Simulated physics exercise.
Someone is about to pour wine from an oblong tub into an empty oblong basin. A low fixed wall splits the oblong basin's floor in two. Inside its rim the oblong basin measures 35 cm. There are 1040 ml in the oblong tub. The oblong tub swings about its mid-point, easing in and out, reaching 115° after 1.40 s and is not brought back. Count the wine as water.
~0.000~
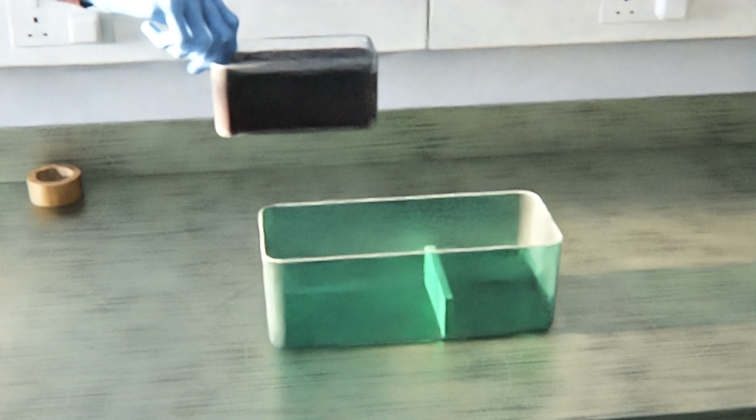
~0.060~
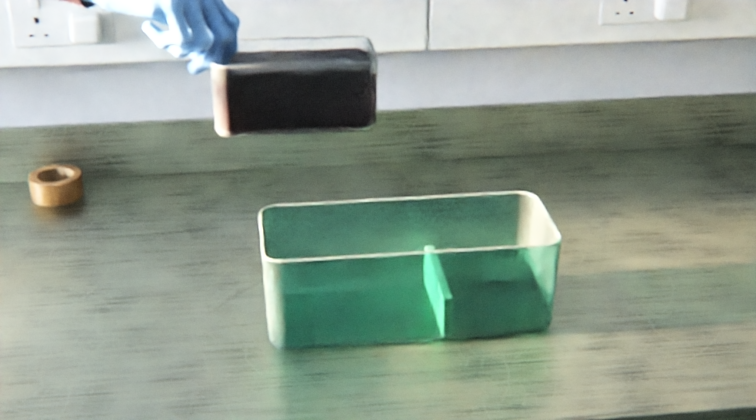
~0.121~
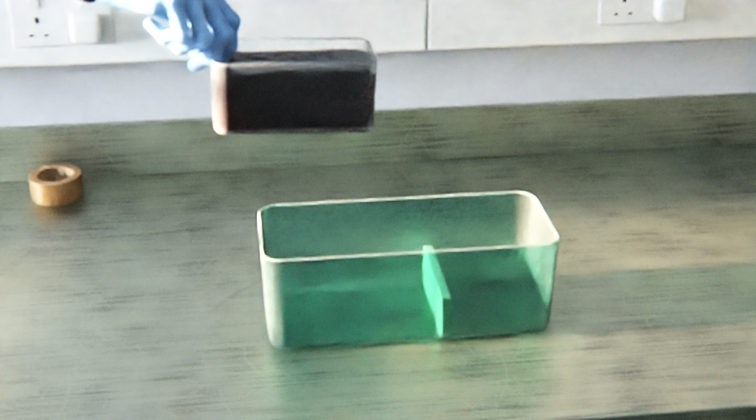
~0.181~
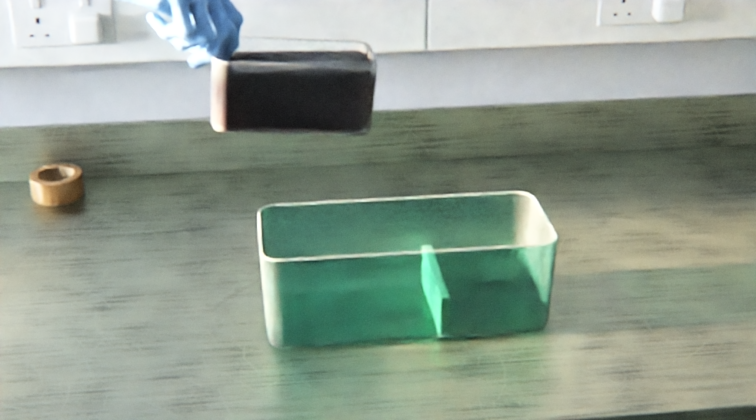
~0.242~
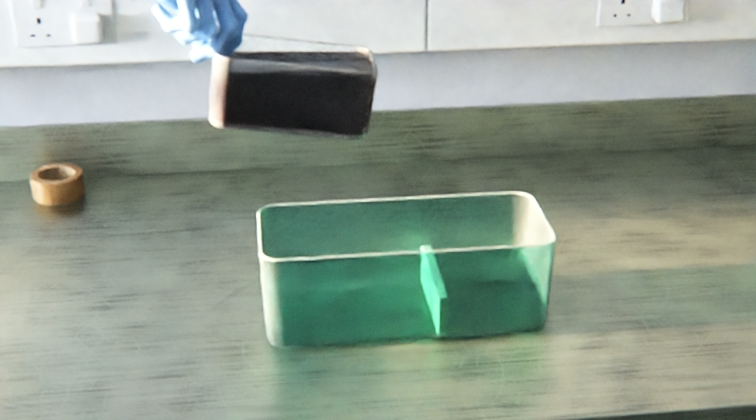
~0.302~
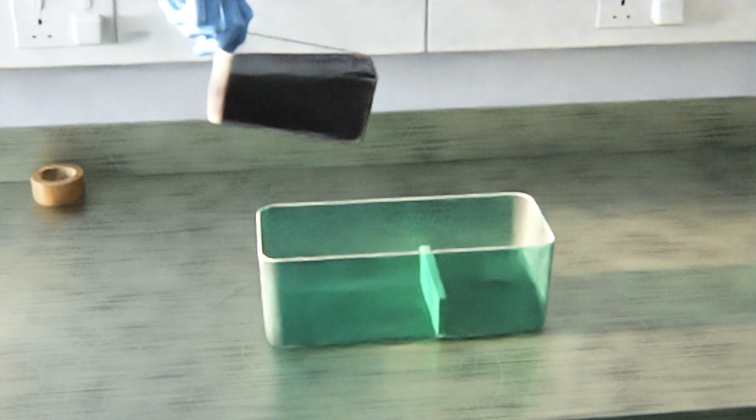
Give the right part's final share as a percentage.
About 54 per cent.
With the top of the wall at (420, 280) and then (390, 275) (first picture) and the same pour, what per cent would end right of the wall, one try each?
First 60, then 70 per cent.
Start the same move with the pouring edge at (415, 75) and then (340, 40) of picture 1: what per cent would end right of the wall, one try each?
First 70, then 30 per cent.
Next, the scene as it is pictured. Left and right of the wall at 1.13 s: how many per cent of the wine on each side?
Left about 24, right about 54.
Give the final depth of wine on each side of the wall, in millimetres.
Some 14 mm on the left and 34 mm on the right.
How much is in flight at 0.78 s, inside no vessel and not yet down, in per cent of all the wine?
About 42 per cent.
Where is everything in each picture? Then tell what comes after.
In the first picture, it leans 0°; its right rim is at (373, 49); the wine meets the walls at (215, 63) and (371, 56); the oblong basin's rim runs from (262, 234) to (549, 217); the wall's top is at (439, 272).
In the second picture, it leans 1°; its right rim is at (373, 50); the wine meets the walls at (215, 64) and (370, 58).
In the third picture, it leans 2°; its right rim is at (372, 53); the wine meets the walls at (214, 63) and (370, 59).
In the fourth picture, it leans 5°; its right rim is at (372, 57); the wine meets the walls at (215, 63) and (369, 60).
In the fifth picture, it leans 8°; its right rim is at (373, 62); the wine meets the walls at (215, 63) and (370, 61).
In the sixth picture, it leans 13°; its right rim is at (374, 69); the wine meets the walls at (216, 65) and (373, 63).
Then, 0.78 s in, the tilt is 68° and 37 per cent is still to pour, 2 is left of the wall and 18 right of it.
Then, 1.13 s in, the tilt is 105° and 6 per cent is still to pour, 24 is left of the wall and 54 right of it.
Then, 1.50 s in, the tilt is 115° and 0 per cent is still to pour, 36 is left of the wall and 54 right of it.
Then, 1.90 s in, the tilt is 115° and 0 per cent is still to pour, 36 is left of the wall and 54 right of it.
Finally, 36 per cent lies left of the wall, 54 right of it and 10 outside.
